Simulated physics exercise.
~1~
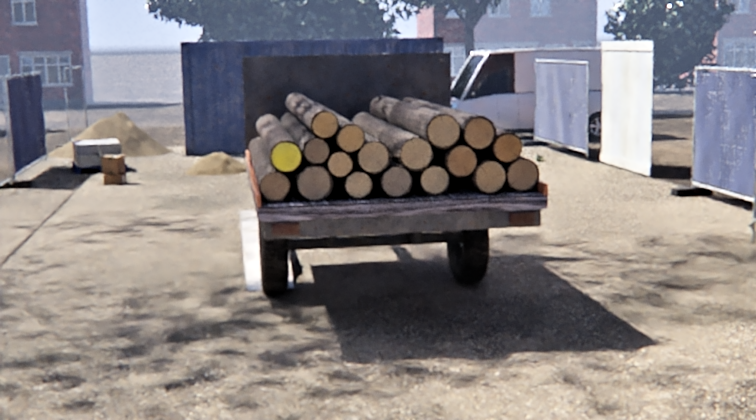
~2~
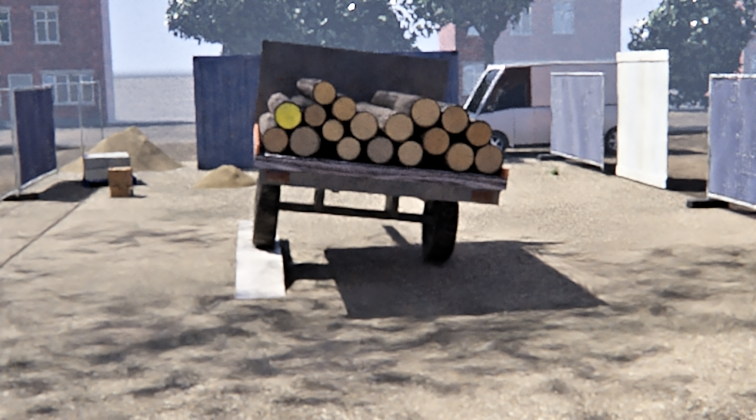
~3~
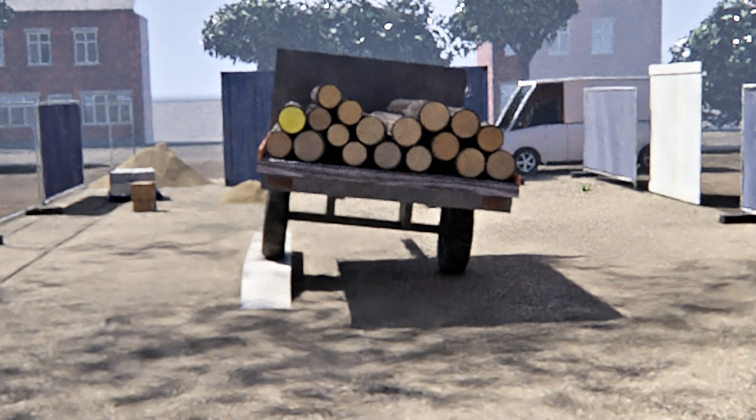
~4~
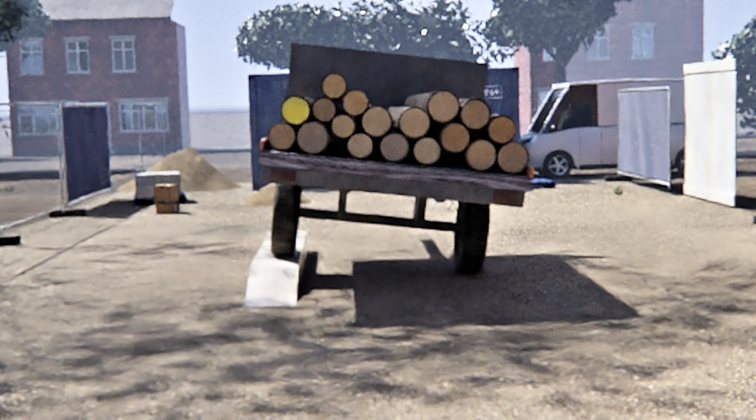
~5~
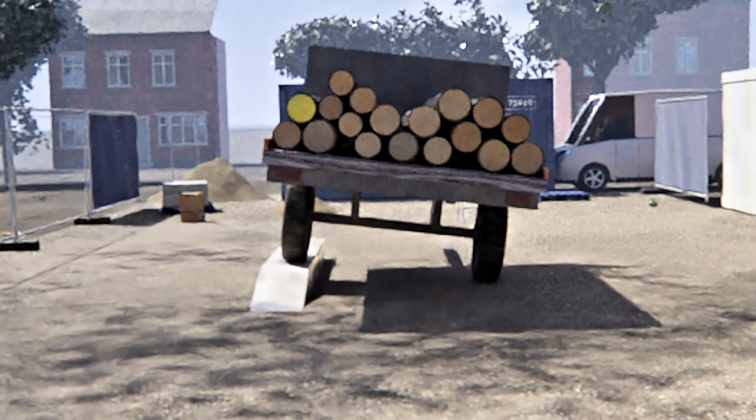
A flatbed trailer stacked with cut timber poles, seen from behind, stands on a sunlit gravel yard, one yellow-ended pole sitting high at the left of the load. Blue and white panels, a white van, sand heaps, trees and brick buildings lie beyond. The left wheel mounts a pale ramp-like block, and the deck tips down to the right. The poles stay bunched together as the trailer stops, still leaning, while the view drifts slightly sideways. At the end the yellow pole rests up on others near the left side, and every pole remains aboard.
